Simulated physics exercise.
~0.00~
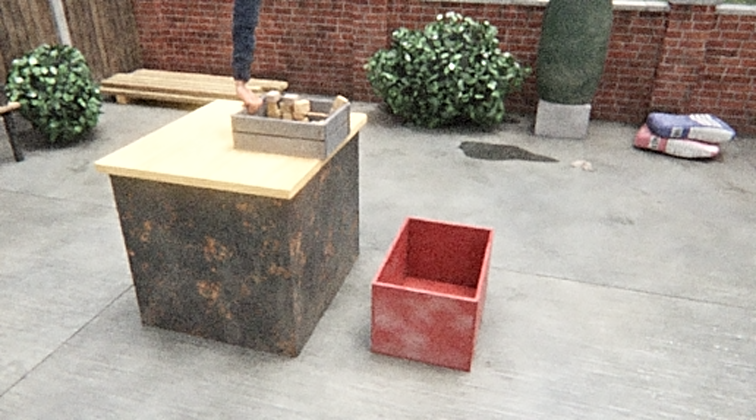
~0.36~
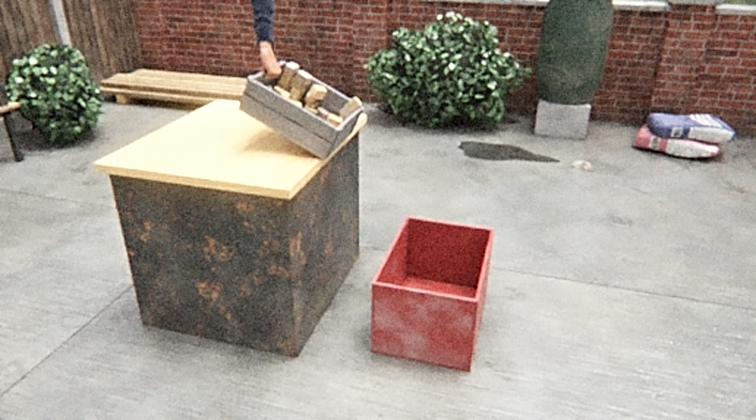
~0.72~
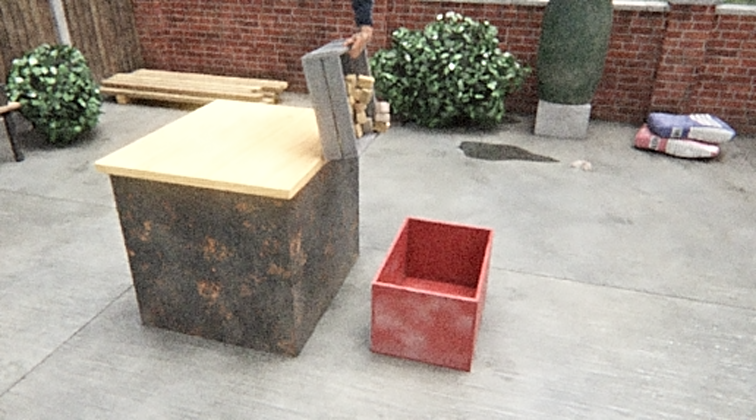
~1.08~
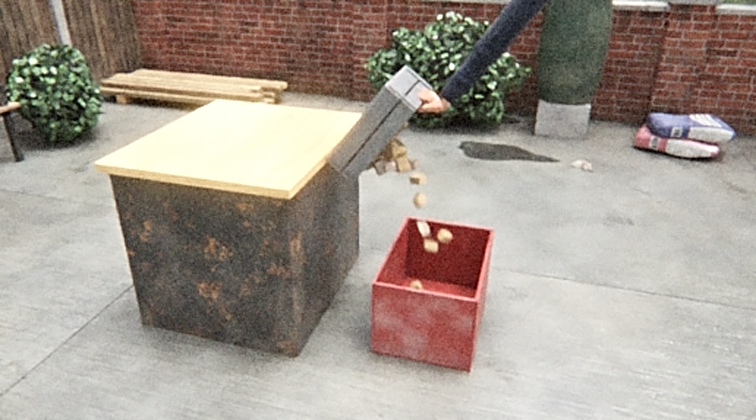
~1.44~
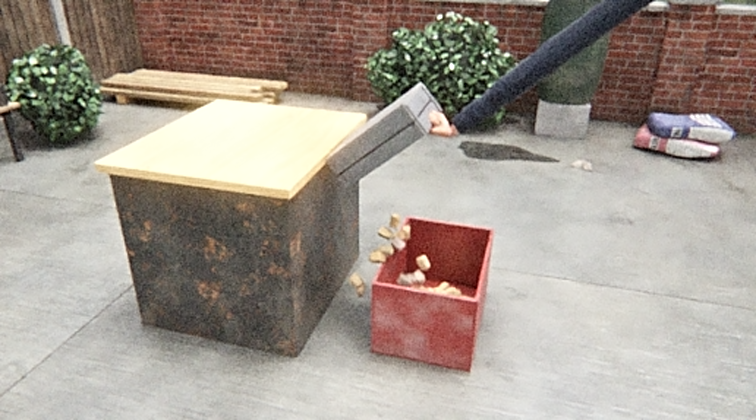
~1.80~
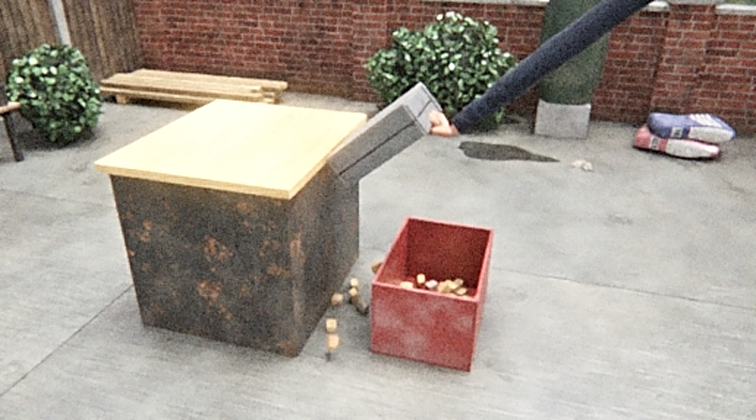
We see a hand tip a grey tote of small timber offcuts over the end of a bench, spilling them toward a red bin below. Most land in the bin, while several end up on the ground between it and the bench, and the upturned tote stays held above.
